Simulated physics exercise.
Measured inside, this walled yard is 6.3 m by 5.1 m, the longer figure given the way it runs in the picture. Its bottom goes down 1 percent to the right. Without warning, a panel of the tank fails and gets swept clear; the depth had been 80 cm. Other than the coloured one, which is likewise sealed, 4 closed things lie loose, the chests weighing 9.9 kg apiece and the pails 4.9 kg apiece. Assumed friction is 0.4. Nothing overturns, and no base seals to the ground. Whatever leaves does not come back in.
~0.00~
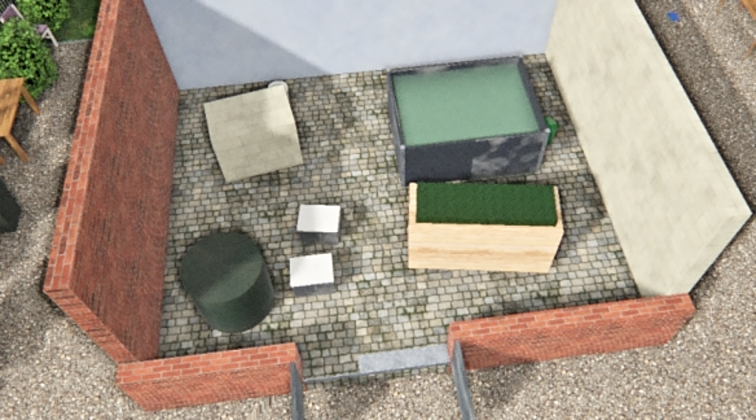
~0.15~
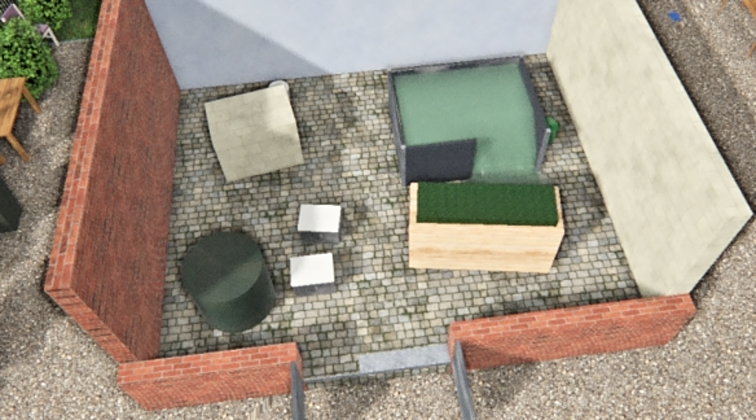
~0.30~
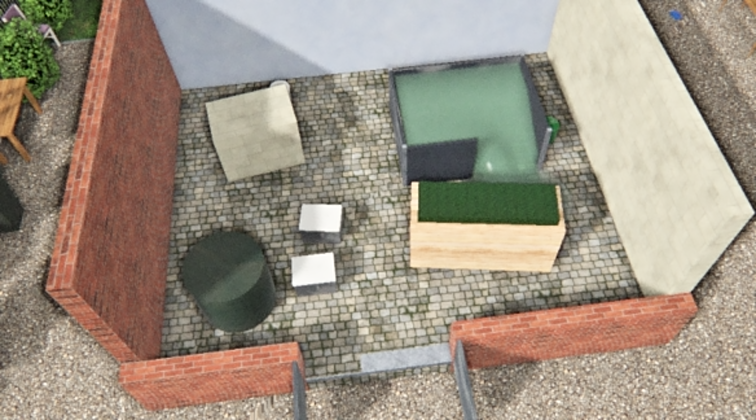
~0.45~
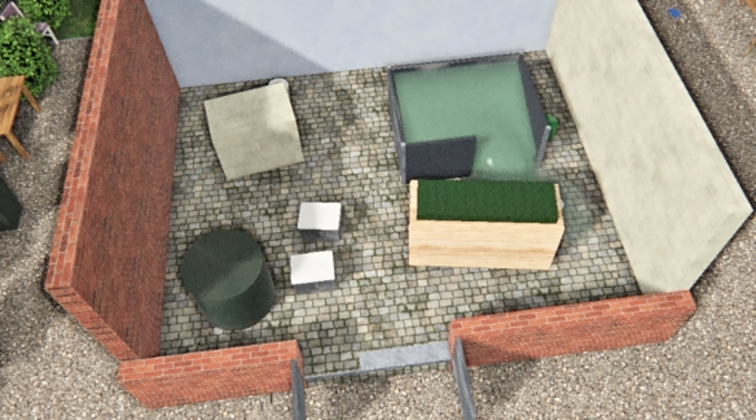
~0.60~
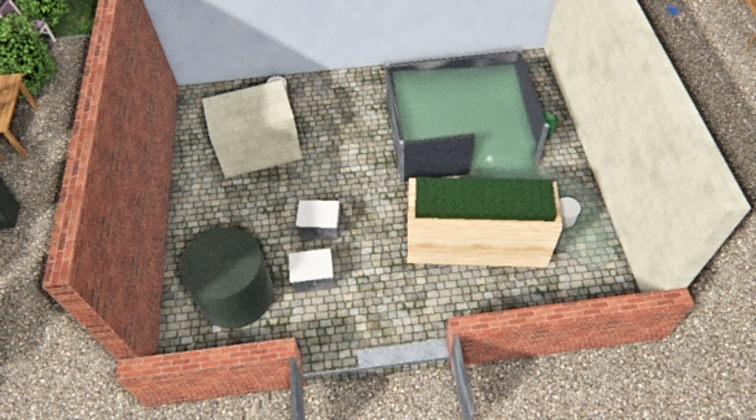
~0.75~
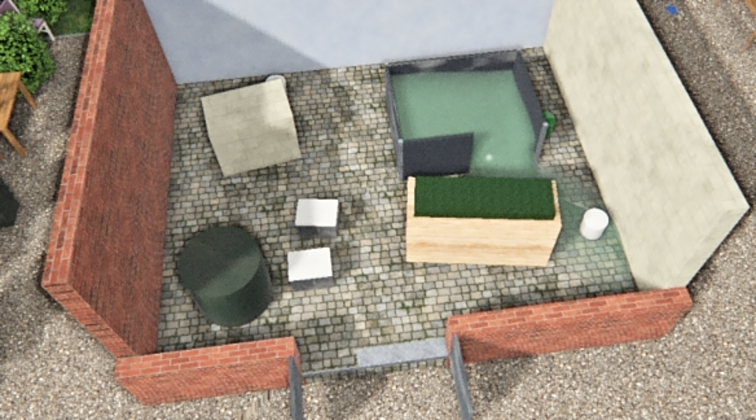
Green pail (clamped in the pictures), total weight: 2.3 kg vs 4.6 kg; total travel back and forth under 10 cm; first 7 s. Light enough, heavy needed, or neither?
The light setting fails, as does heavy.
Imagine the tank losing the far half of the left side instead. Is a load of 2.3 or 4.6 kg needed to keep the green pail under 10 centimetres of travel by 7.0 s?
The lighter one.
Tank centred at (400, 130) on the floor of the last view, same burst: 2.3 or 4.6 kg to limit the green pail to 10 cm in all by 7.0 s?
Then the outcome is clear: Not even the heavier works.
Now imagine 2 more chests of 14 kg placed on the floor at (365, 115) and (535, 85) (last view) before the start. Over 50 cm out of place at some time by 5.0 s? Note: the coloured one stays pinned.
So the first one stays inside and the second one crosses the line.
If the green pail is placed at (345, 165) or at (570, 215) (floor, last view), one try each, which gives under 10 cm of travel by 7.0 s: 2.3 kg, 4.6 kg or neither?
First spot: No mass works; second spot: No mass works.
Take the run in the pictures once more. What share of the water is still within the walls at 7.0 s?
Somewhere near 96 percent, give or take.
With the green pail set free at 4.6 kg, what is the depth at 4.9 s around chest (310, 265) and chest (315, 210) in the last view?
Roughly 7 and 10 cm.
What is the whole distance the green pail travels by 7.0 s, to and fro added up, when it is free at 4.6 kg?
It covers some 250 cm altogether.
After 1.4 s the green pail would be 0 cm from its start with 2.3 kg and 0 cm from its start with 4.6 kg; 0 cm of water round it then.
After 3.1 s the green pail would be 172 cm from its start with 2.3 kg and 166 cm from its start with 4.6 kg; 7 cm of water round it then.
After 4.9 s the green pail would be 165 cm from its start with 2.3 kg and 147 cm from its start with 4.6 kg; 3 cm of water round it then.
After 7.0 s the green pail would be 275 cm from its start with 2.3 kg and 147 cm from its start with 4.6 kg; 4 cm of water round it then.
